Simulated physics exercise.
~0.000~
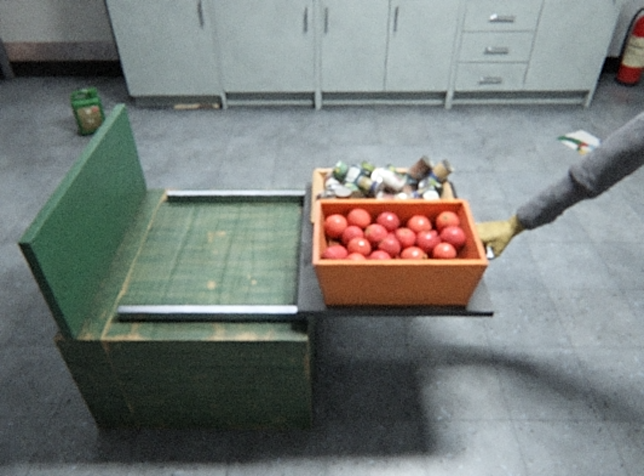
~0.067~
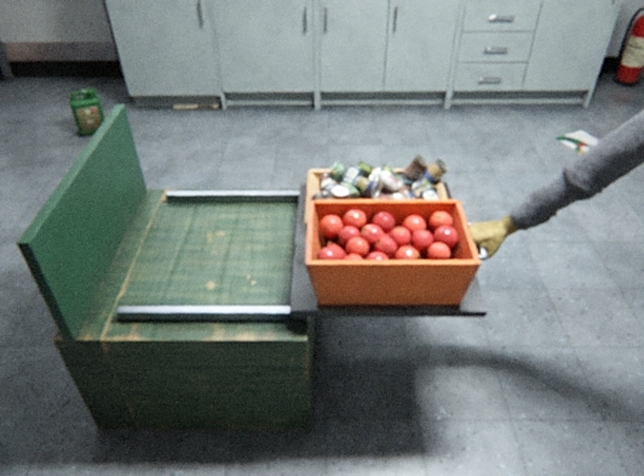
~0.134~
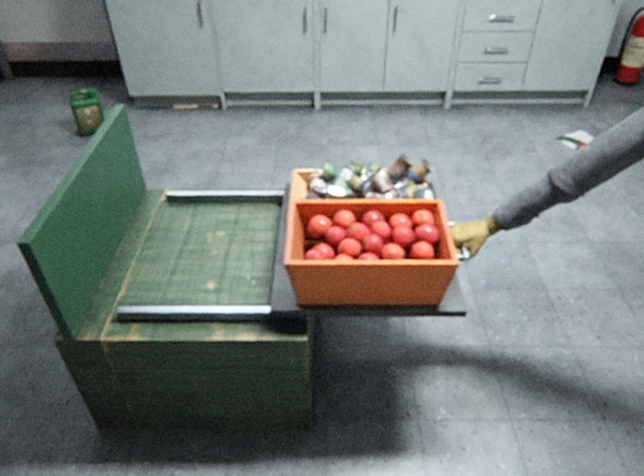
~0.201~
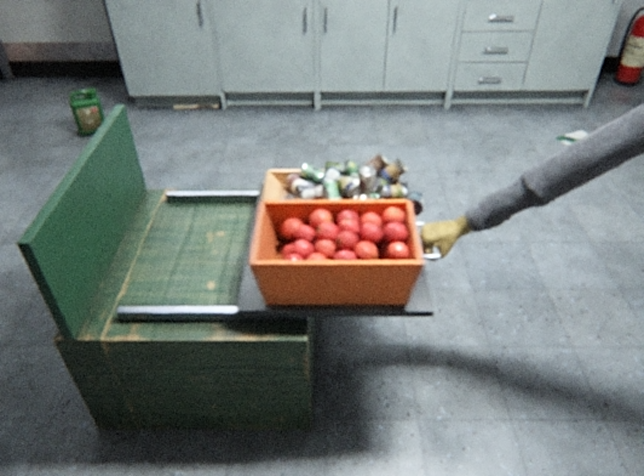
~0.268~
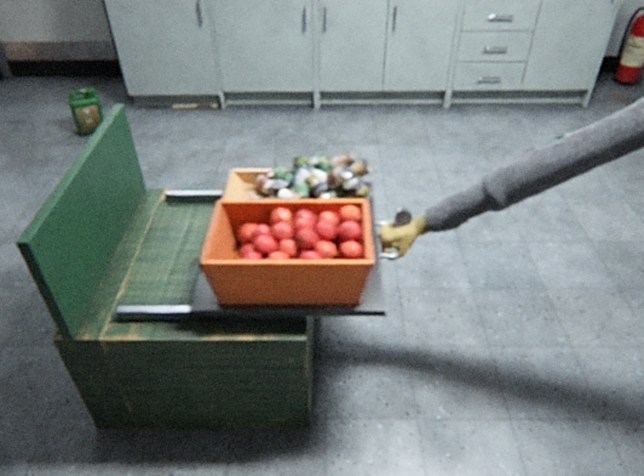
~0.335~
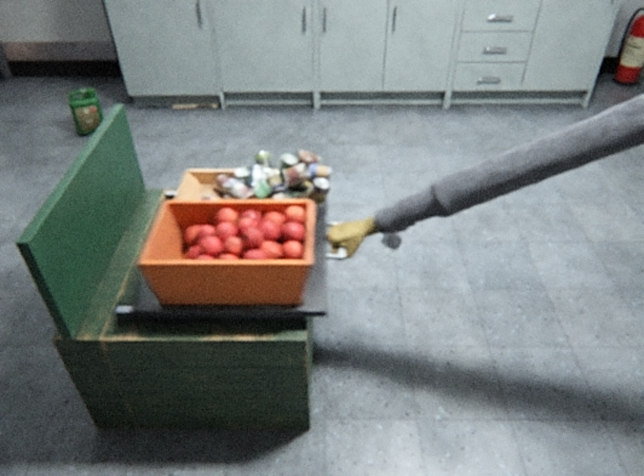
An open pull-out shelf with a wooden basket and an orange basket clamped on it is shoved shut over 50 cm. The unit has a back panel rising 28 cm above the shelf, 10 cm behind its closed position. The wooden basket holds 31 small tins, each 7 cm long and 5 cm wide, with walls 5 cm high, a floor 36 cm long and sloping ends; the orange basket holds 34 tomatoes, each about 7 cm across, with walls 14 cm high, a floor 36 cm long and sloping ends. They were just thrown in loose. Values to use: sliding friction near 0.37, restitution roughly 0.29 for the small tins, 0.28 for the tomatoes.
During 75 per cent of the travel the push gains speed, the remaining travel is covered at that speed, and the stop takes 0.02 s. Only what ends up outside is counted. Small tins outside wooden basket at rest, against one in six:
Above.
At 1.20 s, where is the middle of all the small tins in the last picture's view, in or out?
In the last view, the centre sits near (192, 196).
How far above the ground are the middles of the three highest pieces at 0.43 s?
68 cm.
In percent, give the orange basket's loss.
Orange basket: 5%.
After 0.35 s, the shelf hits its stop.
After 0.43 s, the wooden basket is down by 5 of 31 and the orange basket has all 34.
After 0.55 s, the wooden basket is down by 9 of 31 and the orange basket has all 34.
After 0.77 s, the wooden basket is down by 14 of 31 and the orange basket has all 34.
Final count (at 1.20 s), the wooden basket is down by 15 of 31 and the orange basket is down by 1 of 34. Asked share, 15 of 31, 48 per cent.
